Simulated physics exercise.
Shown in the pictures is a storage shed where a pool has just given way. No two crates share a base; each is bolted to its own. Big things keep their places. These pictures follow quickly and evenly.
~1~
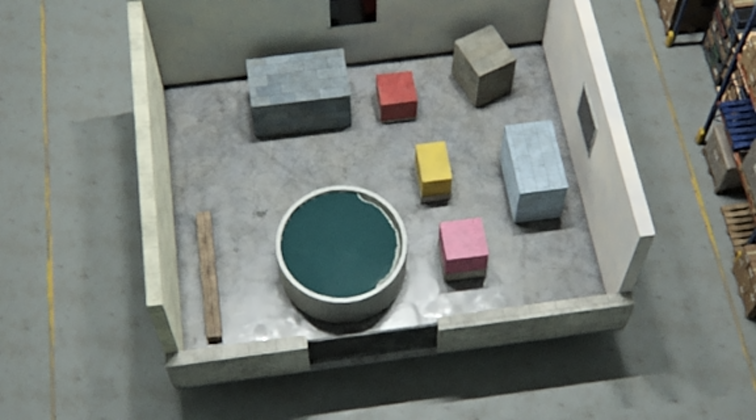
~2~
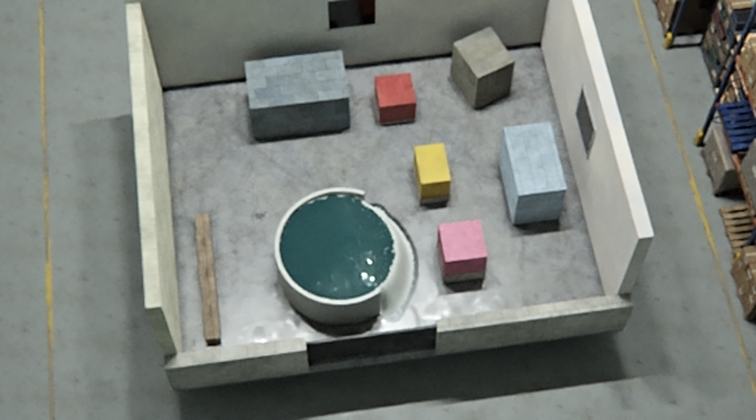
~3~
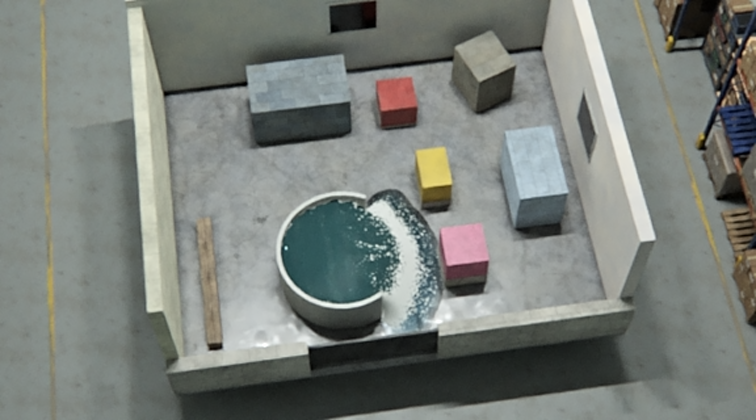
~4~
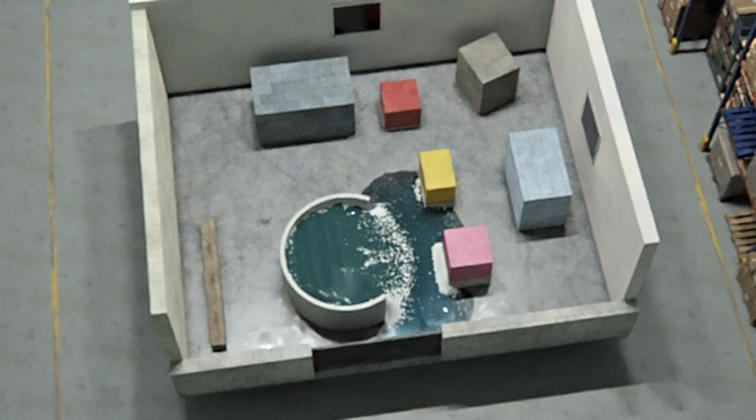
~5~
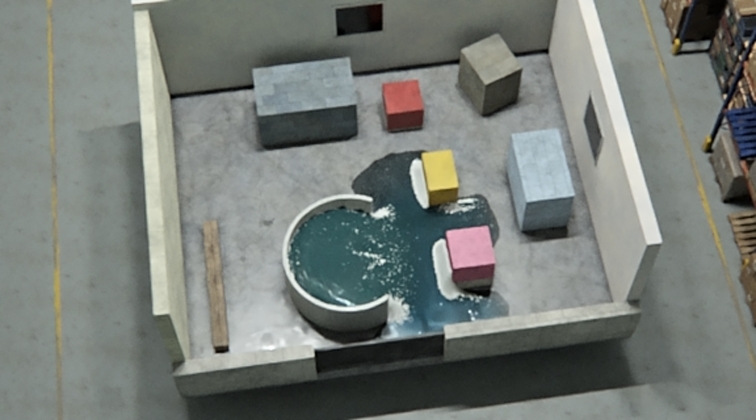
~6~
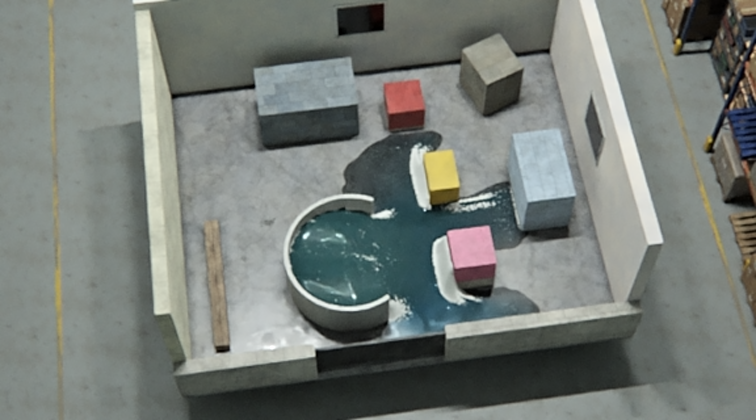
A round pool of dark water bursting open on its right side, water spreading across the floor around yellow and pink crates.
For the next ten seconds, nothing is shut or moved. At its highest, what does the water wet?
In order: The red crate is not missed by the water this time; the yellow crate is not missed by the water this time; the pink crate is not missed by the water this time.
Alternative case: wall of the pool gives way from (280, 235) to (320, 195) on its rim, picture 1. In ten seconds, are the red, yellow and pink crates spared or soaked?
Then the red crate gets flooded, the yellow crate is untouched and the pink crate is untouched.
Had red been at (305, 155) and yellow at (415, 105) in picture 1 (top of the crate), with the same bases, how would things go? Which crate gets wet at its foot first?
Answer: The pink crate.
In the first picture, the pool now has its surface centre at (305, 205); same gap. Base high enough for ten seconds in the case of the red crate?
The red crate is flooded.
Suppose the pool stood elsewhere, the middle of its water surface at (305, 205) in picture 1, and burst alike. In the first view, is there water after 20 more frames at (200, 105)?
By then that patch is left unwetted.
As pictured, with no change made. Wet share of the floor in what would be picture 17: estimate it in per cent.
I reckon around 50 %.
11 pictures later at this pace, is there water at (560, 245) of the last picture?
Answer: Flooding.
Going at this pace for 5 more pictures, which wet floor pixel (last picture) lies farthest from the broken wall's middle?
Near (461, 70).
A moment on, water covers 35 % of the floor; the red crate water round its plinth, the yellow crate water round its plinth, the pink crate water round its plinth.
Next, water covers 50 % of the floor; the red crate water round its plinth, the yellow crate water round its plinth, the pink crate water round its plinth.
Then, water covers 70 % of the floor; the red crate water round its plinth, the yellow crate water round its plinth, the pink crate water round its plinth.
Later, water covers 95 % of the floor; the red crate water round its plinth, the yellow crate water round its plinth, the pink crate water round its plinth.
In the end, water covers 100 % of the floor; the red crate was topped, the yellow crate was topped, the pink crate was topped.
